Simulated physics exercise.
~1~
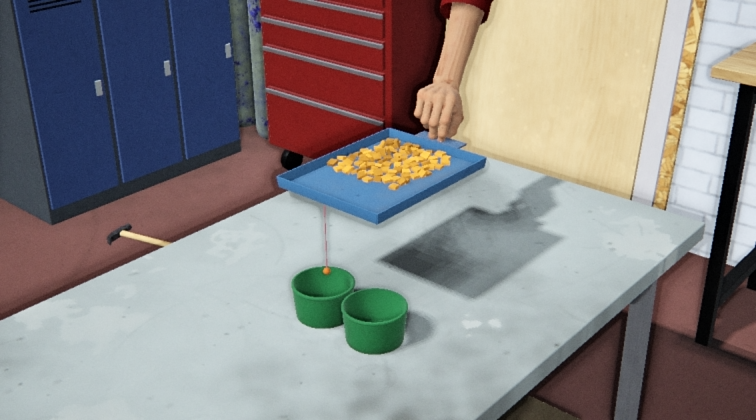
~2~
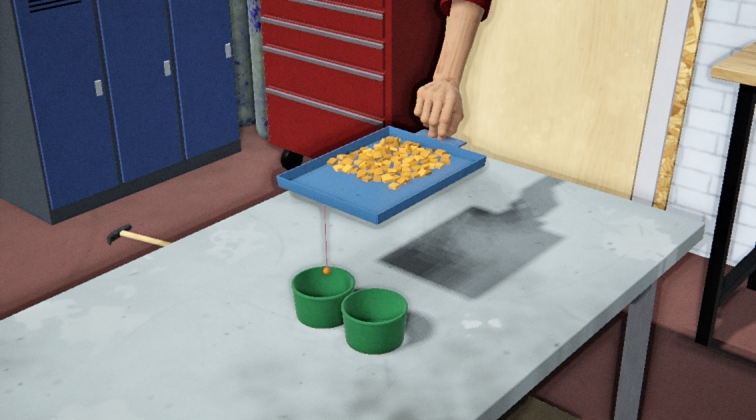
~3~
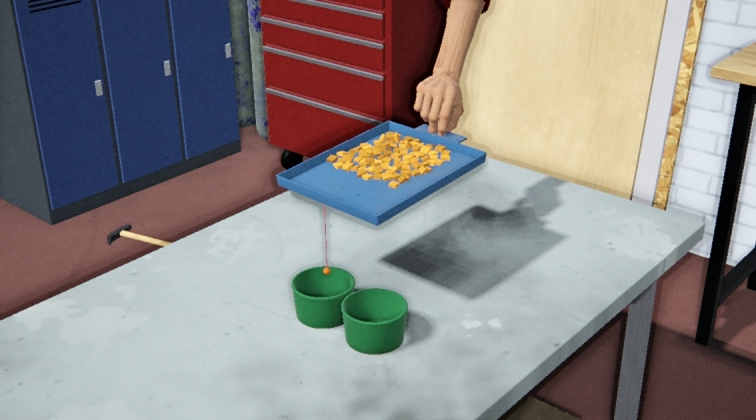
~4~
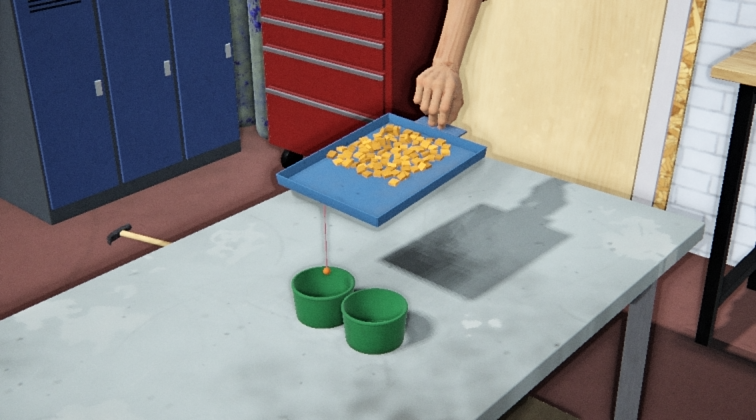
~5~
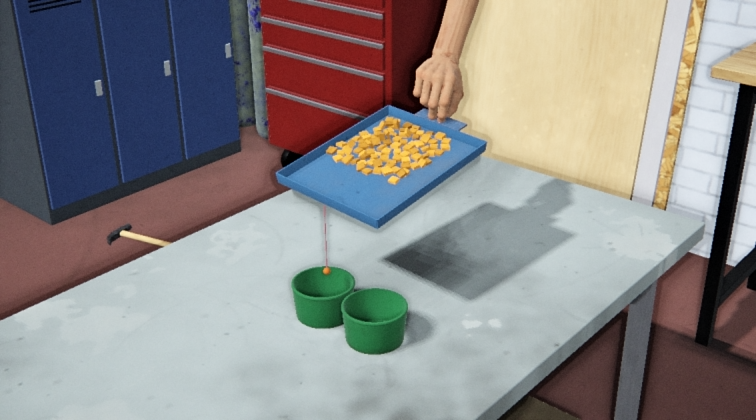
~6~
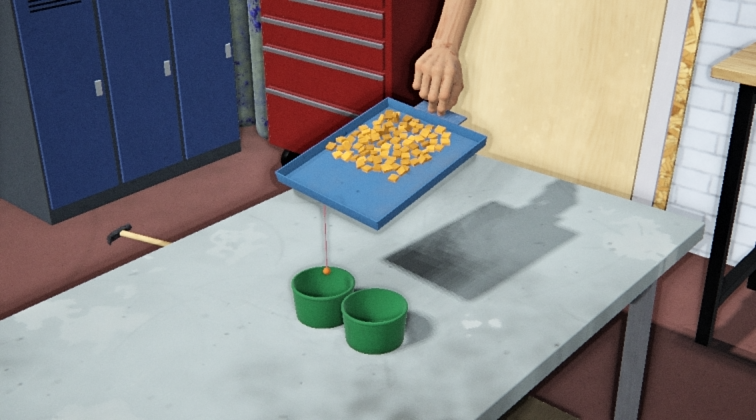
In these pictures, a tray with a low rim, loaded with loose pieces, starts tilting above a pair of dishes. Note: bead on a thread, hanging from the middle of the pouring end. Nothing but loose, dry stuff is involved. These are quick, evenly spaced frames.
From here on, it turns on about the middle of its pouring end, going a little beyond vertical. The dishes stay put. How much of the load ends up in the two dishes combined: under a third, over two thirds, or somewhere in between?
Over two thirds.
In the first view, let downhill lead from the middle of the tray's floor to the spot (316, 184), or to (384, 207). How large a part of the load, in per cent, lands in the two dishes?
That comes to 0 per cent the first time and 60 per cent the second.
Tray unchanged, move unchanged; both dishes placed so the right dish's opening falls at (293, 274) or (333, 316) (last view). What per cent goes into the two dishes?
About 0 and 20 per cent.
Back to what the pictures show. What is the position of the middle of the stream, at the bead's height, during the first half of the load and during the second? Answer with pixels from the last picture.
For the early half I get (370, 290), and for the late half (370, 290).
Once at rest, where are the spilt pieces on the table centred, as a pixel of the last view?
It centres at roughly (332, 338).
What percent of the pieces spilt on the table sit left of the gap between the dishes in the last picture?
Left share: Some 70 per cent.
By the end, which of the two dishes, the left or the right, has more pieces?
The right side.
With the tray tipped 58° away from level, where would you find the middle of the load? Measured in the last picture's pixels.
At about (367, 207).
Soon after the last picture, tray tipped steeply; most on the tray; a stray few in the right dish; a stray few outside both; a small part in the air.
A little later, tray tipped right over; about half on the tray; about a quarter in the right dish; a stray few in the left dish; a small part outside both; about a quarter in the air.
Later still, tray tipped past a quarter turn; most in the right dish; a small part in the left dish; a small part outside both; a stray few in the air.
At rest, tray tipped past a quarter turn; most in the right dish; a small part in the left dish; a small part outside both; a stray few in the air.
